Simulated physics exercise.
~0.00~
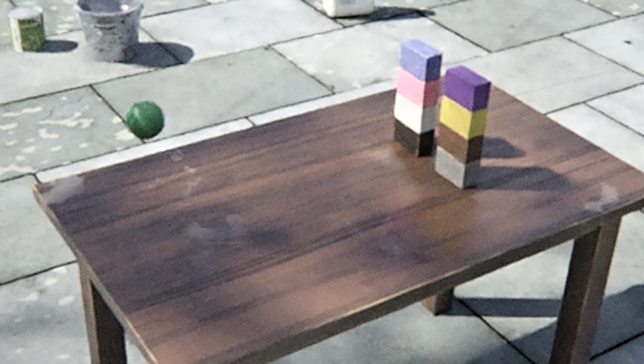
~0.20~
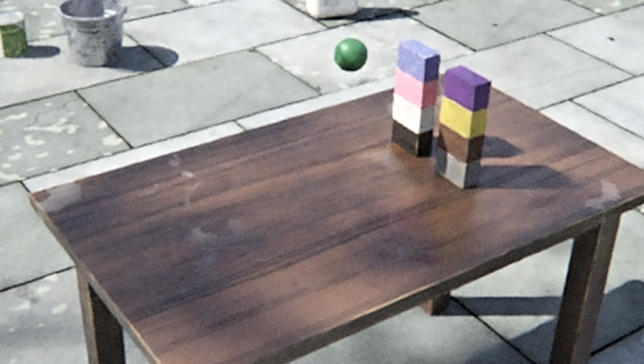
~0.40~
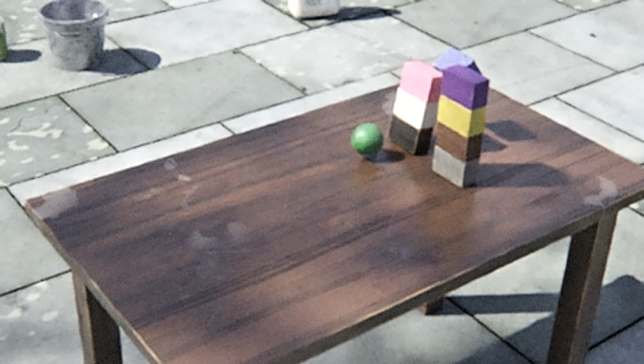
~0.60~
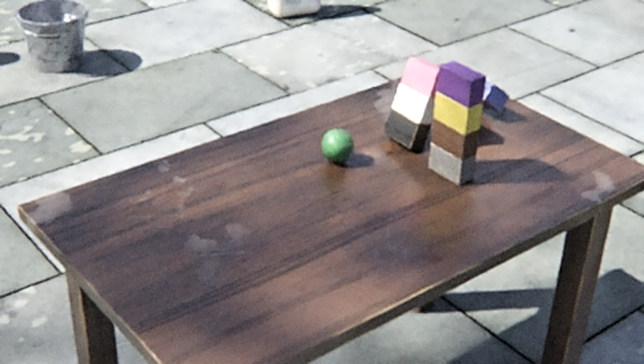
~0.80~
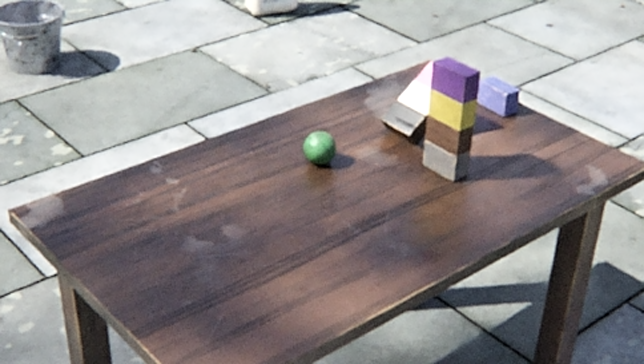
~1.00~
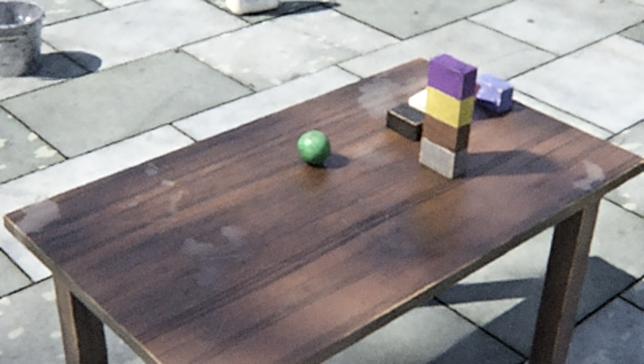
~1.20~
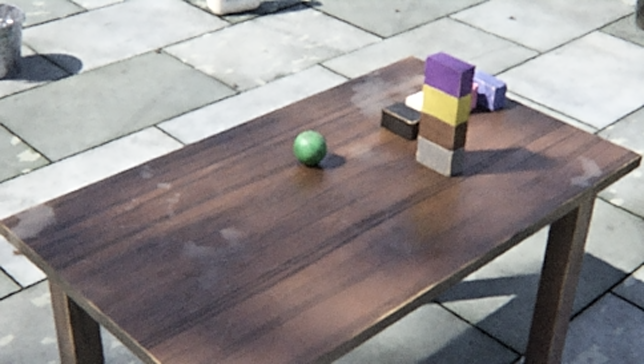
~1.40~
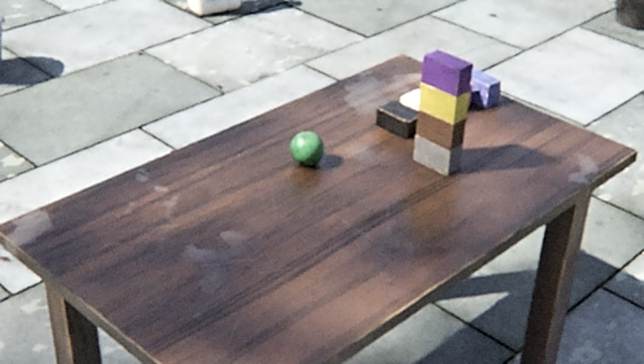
On a wooden table outdoors, a green ball flew in from the left, struck the rear stack of blocks and rolled back a little, while the blue, pink, white and black blocks tumbled down behind the other stack, which stayed standing.
